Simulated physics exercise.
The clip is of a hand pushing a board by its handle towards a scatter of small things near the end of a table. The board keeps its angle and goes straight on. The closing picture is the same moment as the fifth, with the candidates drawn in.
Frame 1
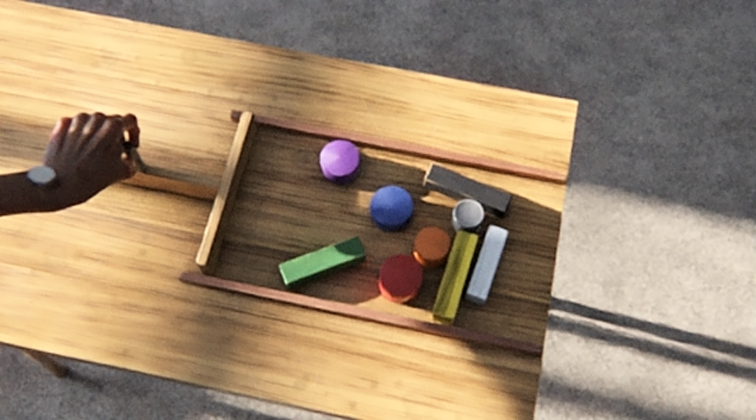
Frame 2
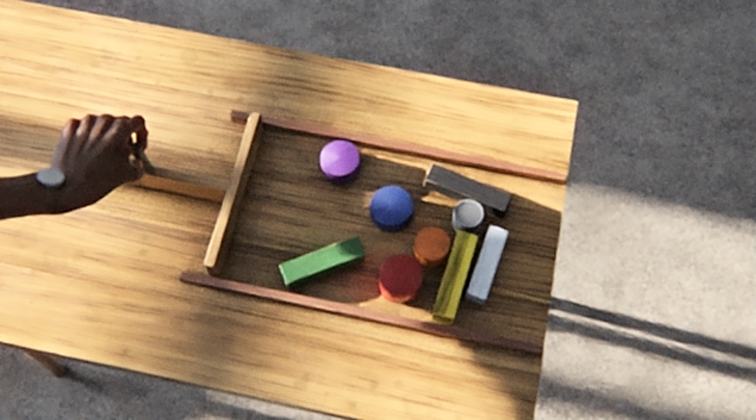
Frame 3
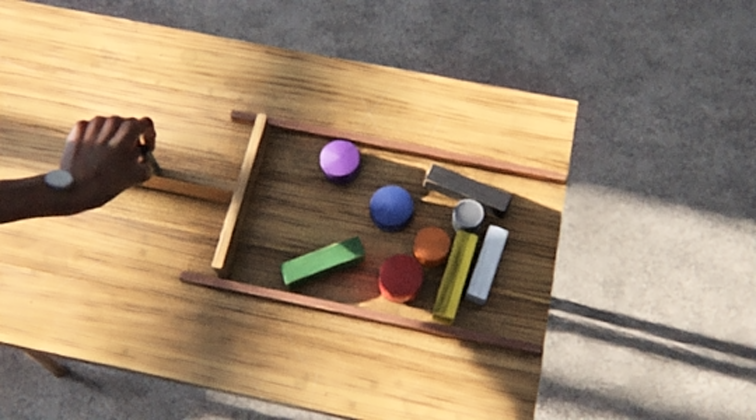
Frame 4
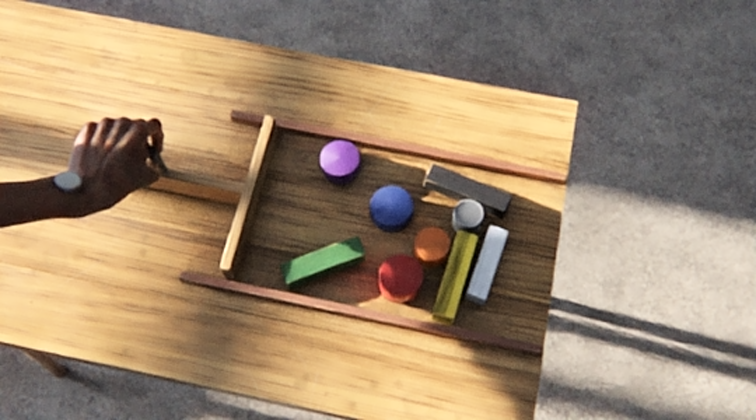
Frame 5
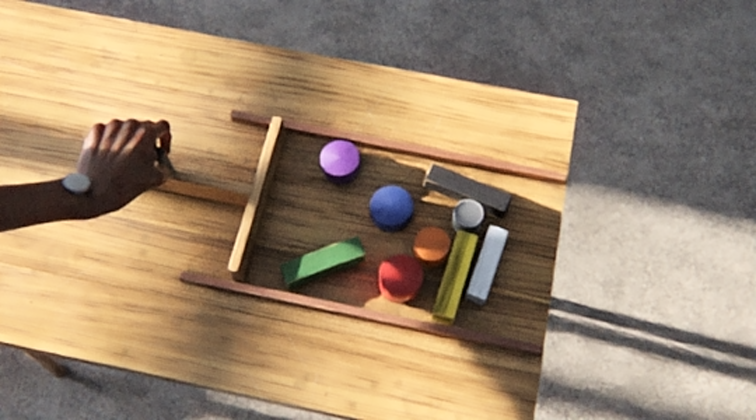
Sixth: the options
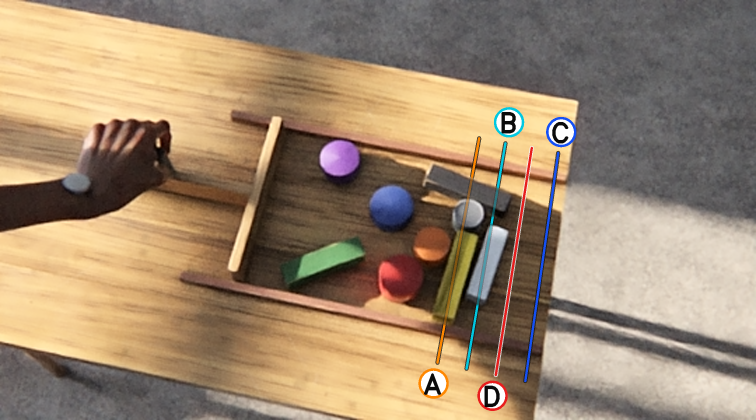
A hand sliding a wooden board by its handle slowly rightward across a table towards scattered coloured discs and blocks.
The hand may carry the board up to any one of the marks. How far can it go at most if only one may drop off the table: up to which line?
Line A.
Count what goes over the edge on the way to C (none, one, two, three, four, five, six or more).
By then, six or more.
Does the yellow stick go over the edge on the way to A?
By then, no.
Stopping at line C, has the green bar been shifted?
By then, yes.
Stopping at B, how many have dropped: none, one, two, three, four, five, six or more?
By then, three.
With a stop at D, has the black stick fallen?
By then, yes.
On the marked copy, A at (460, 244); B at (487, 250); C at (543, 261); D at (515, 255).
Following A. Soon after the start, board (328, 205); purple tin (366, 168); green bar (356, 262).
Later, board (401, 219); white stick (492, 265); black stick (497, 198).
In the end, board (458, 230); white stick (547, 276); black stick (552, 211); none fallen.
As for the rest, B drops three; C drops eight; D drops six.
